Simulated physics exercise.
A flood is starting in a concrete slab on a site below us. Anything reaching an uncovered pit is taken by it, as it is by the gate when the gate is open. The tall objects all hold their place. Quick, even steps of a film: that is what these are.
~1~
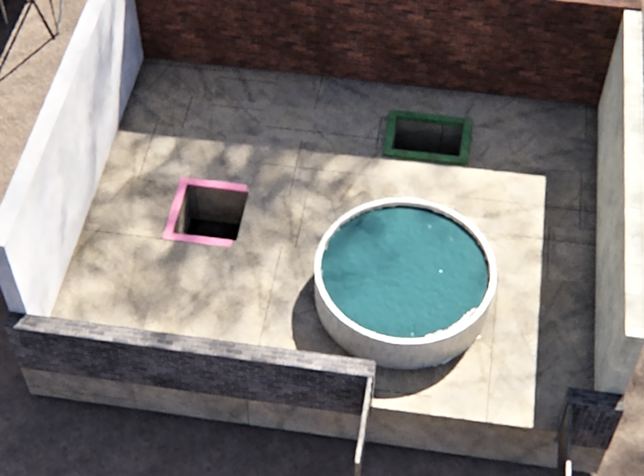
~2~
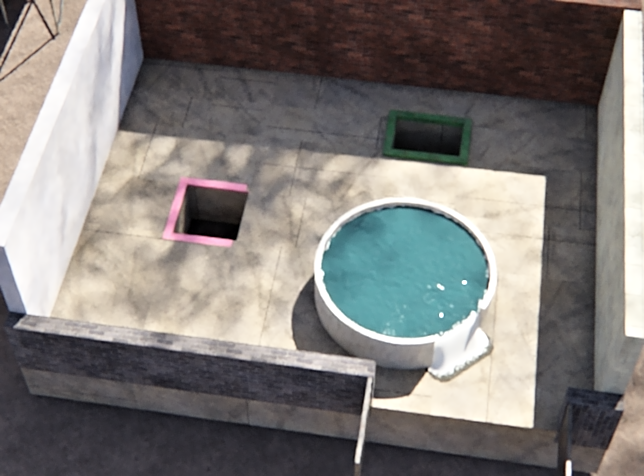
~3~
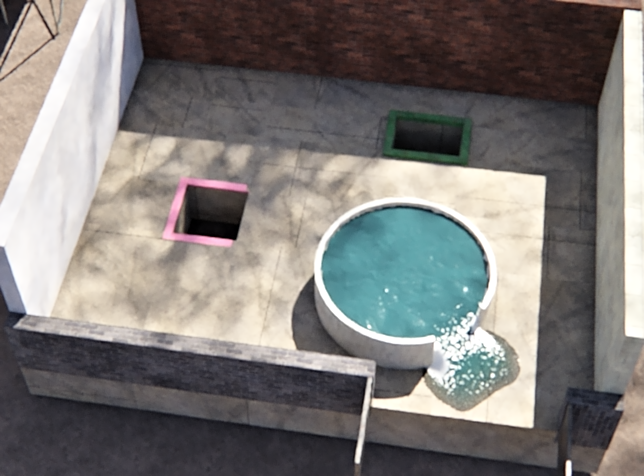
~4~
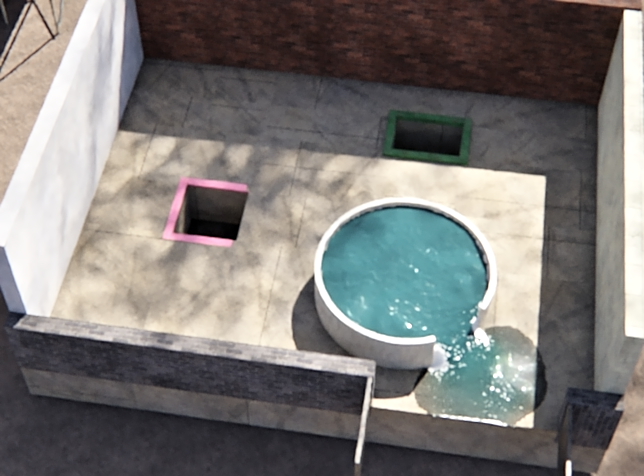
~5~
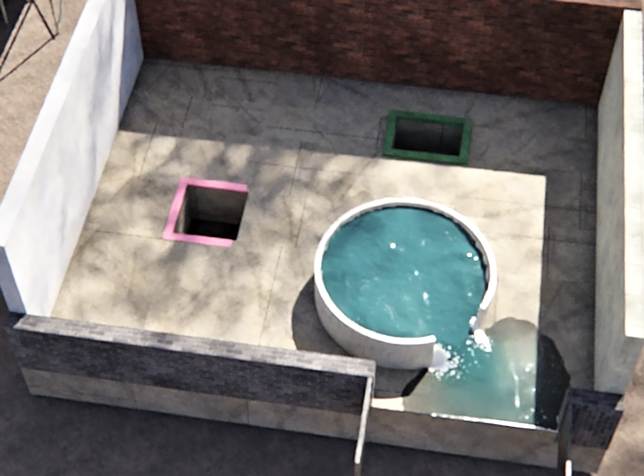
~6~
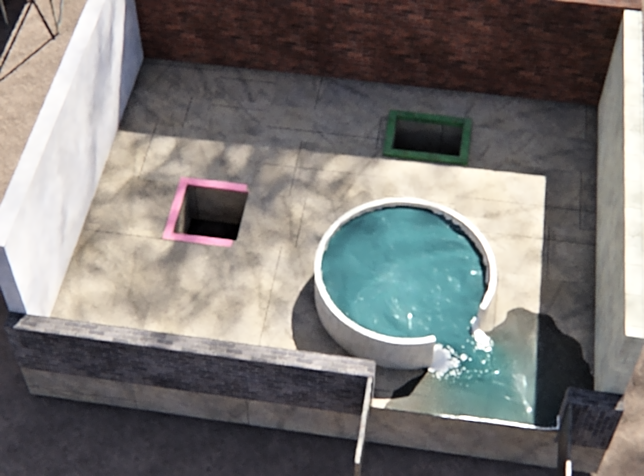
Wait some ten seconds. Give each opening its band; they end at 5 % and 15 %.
Gate: Greater than fifteen per cent; pink pit: Smaller than five per cent; green pit: Smaller than five per cent.
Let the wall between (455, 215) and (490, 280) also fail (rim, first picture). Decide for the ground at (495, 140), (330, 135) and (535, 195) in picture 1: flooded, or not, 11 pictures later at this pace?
Taking them in order, I'd say swamped, not reached and swamped.
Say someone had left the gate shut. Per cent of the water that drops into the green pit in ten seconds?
That comes to 8 in a hundred for green.
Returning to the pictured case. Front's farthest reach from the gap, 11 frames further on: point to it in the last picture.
Farthest reach: About (596, 264).
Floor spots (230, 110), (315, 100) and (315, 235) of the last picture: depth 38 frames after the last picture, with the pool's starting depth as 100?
The three come to some 0, 0 and 0 per cent respectively.
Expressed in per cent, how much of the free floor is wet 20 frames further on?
About 20 percent.
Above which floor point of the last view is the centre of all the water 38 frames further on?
Centre: Close to (443, 282).
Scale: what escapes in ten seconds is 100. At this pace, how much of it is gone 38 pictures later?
Estimate: 80 %.
A moment on, water covers 5 % of the floor; the gate 9 %, the pink pit 0 %, the green pit 0 %.
Next, water covers 10 % of the floor; the gate 18 %, the pink pit 0 %, the green pit 0 %.
Then, water covers 20 % of the floor; the gate 28 %, the pink pit 0 %, the green pit 0 %.
Later, water covers 35 % of the floor; the gate 42 %, the pink pit 0 %, the green pit 0 %.
In the end, water covers 40 % of the floor; the gate 54 %, the pink pit 0 %, the green pit 0 %.
